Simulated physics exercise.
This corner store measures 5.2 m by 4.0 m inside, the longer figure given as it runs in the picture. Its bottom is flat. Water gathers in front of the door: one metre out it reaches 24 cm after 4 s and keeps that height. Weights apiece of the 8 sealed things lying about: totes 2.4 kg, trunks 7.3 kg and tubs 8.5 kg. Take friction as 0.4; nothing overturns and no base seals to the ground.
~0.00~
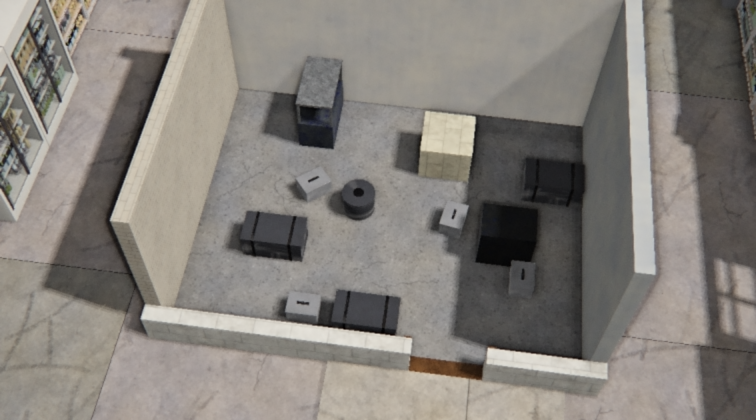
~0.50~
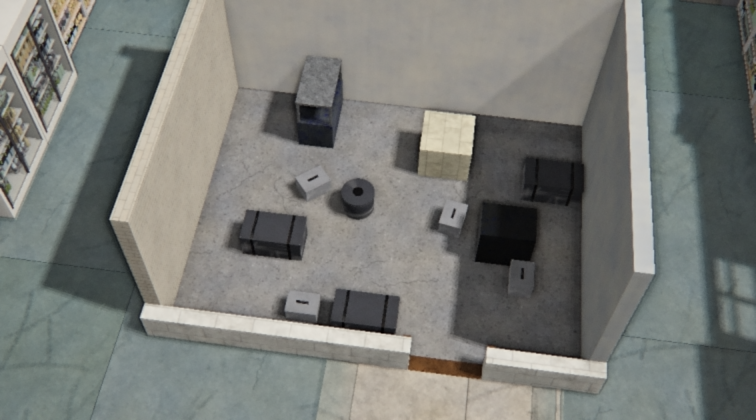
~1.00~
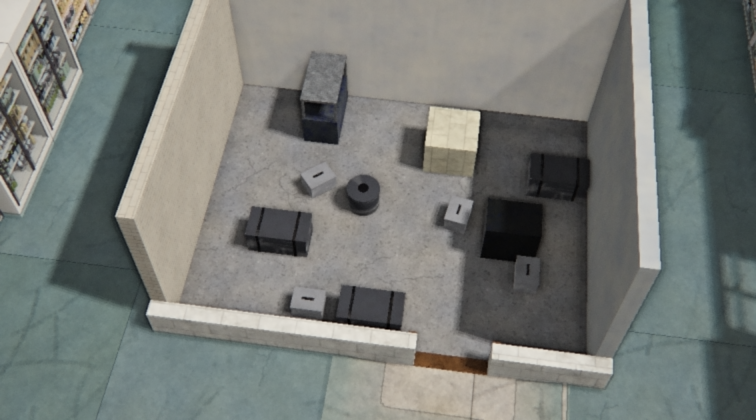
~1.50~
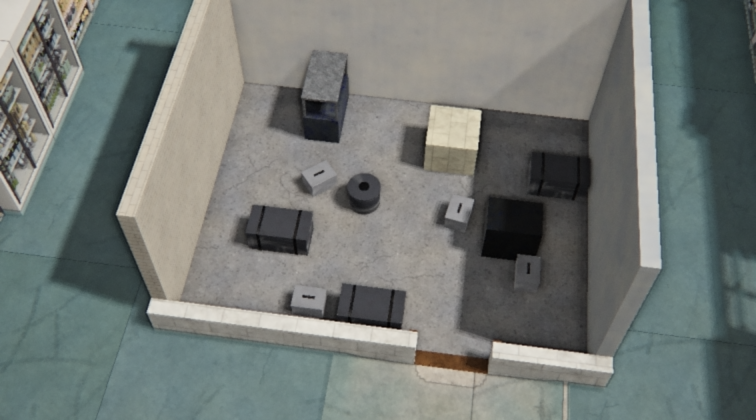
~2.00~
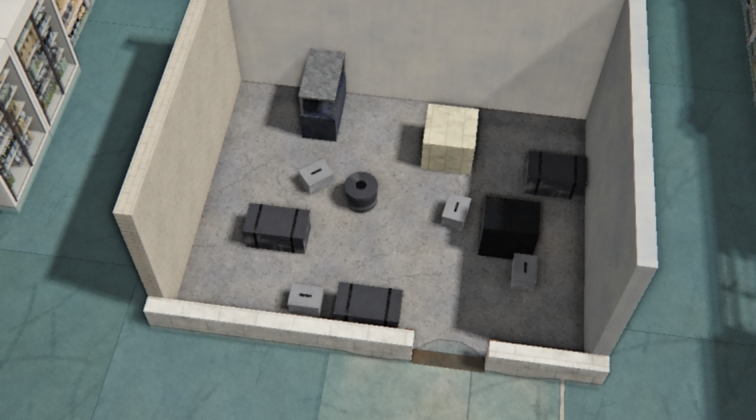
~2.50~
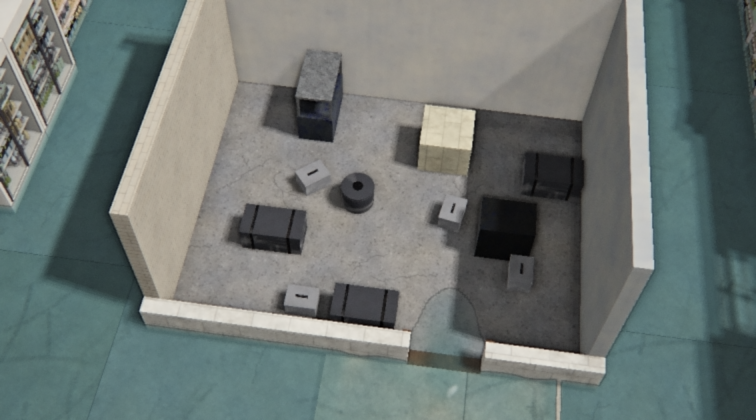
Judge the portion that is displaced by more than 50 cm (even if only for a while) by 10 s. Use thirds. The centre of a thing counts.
Share: From one to two thirds.
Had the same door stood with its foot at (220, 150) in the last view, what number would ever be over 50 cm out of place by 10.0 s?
In that case 5 of them.
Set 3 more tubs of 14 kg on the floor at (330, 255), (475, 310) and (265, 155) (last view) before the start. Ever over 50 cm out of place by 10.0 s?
In that order: Less, over, less.
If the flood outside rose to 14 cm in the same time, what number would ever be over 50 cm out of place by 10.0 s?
In that case 3 of them.
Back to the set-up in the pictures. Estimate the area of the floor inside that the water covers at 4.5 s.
Some 6.5 m2.
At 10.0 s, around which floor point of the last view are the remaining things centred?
At about (390, 204).
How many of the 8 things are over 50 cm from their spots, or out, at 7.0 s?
3 of them.
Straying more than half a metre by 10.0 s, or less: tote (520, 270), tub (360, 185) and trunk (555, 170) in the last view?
In turn: More, more, more.
After 3.5 s 0 of 8 are over 50 cm from their spots; 0 afloat.
After 4.5 s 2 of 8 are over 50 cm from their spots; 1 afloat.
After 7.0 s 3 of 8 are over 50 cm from their spots; 3 afloat.
After 10.0 s 5 of 8 are over 50 cm from their spots, and 5 have been at some point; 4 afloat.
